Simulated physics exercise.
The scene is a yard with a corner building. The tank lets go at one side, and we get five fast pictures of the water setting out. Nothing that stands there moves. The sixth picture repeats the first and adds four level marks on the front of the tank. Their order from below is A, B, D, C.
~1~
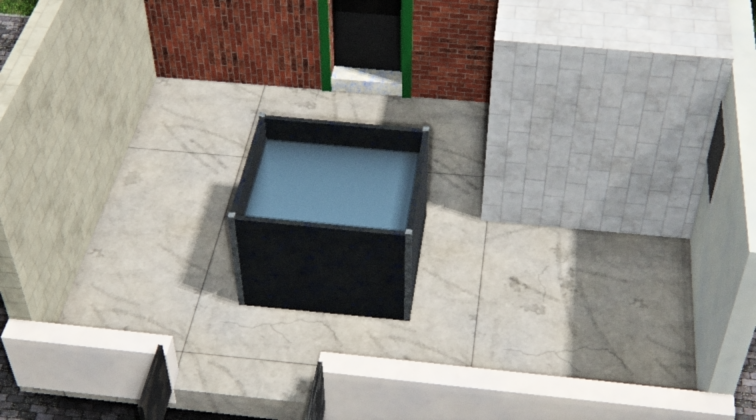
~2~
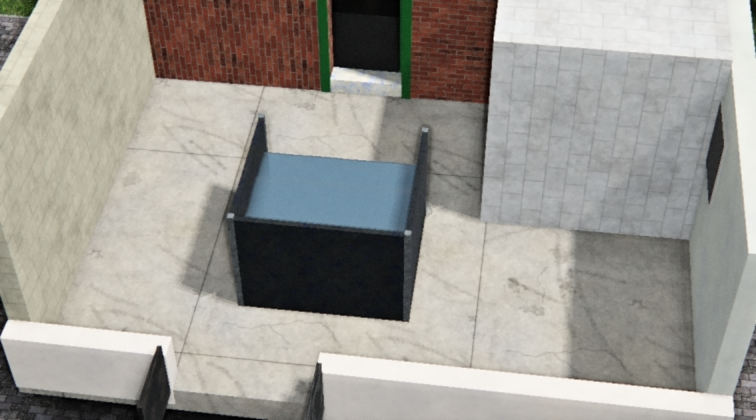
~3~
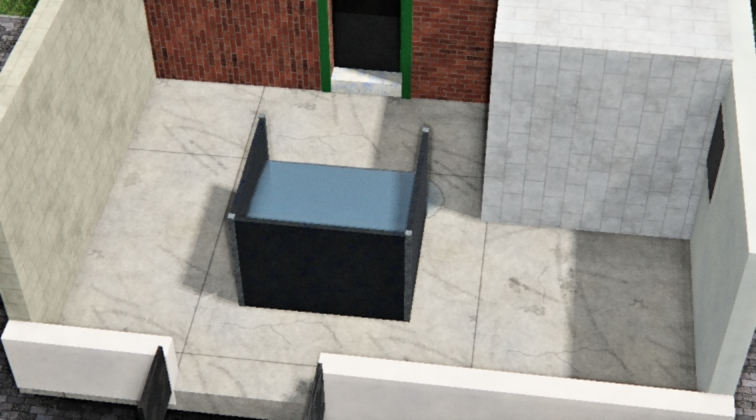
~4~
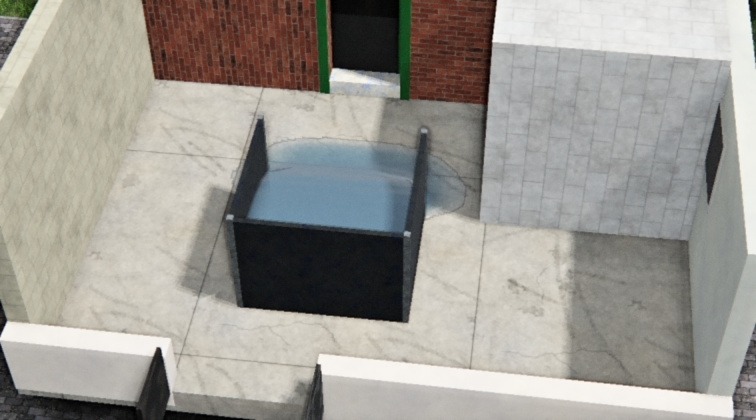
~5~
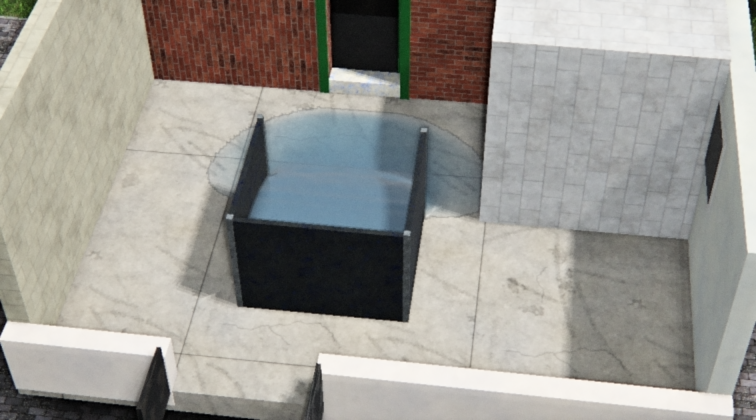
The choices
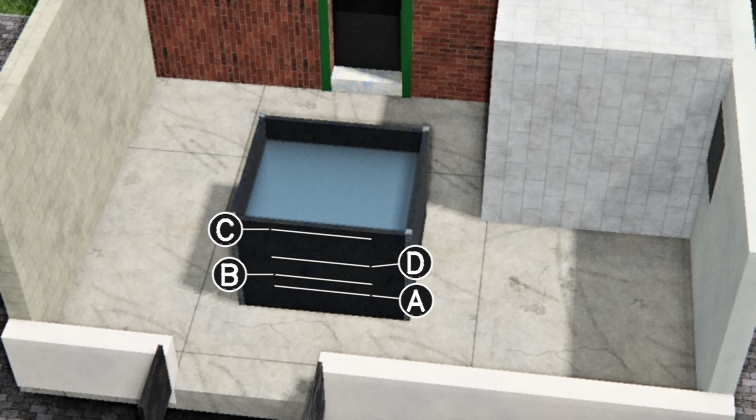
Water spreading in a curved sheet across a walled concrete yard after the back panel of a dark square tank disappears.
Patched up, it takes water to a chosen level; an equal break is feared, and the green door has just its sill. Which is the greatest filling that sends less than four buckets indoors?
That is level A.
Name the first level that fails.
The answer is B.
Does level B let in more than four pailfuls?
Yes.
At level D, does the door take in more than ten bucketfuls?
Yes, it does.
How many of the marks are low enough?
One of the four.
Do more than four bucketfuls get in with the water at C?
Yes.
In white, A at (323, 290); B at (322, 279); C at (319, 234); D at (321, 261); from the bottom up A, B, D, C.
With A, a splash gets over, under a bucket.
With B, about 8 bucketfuls get in.
With C, dozens of bucketfuls pour in.
With D, dozens of bucketfuls pour in.
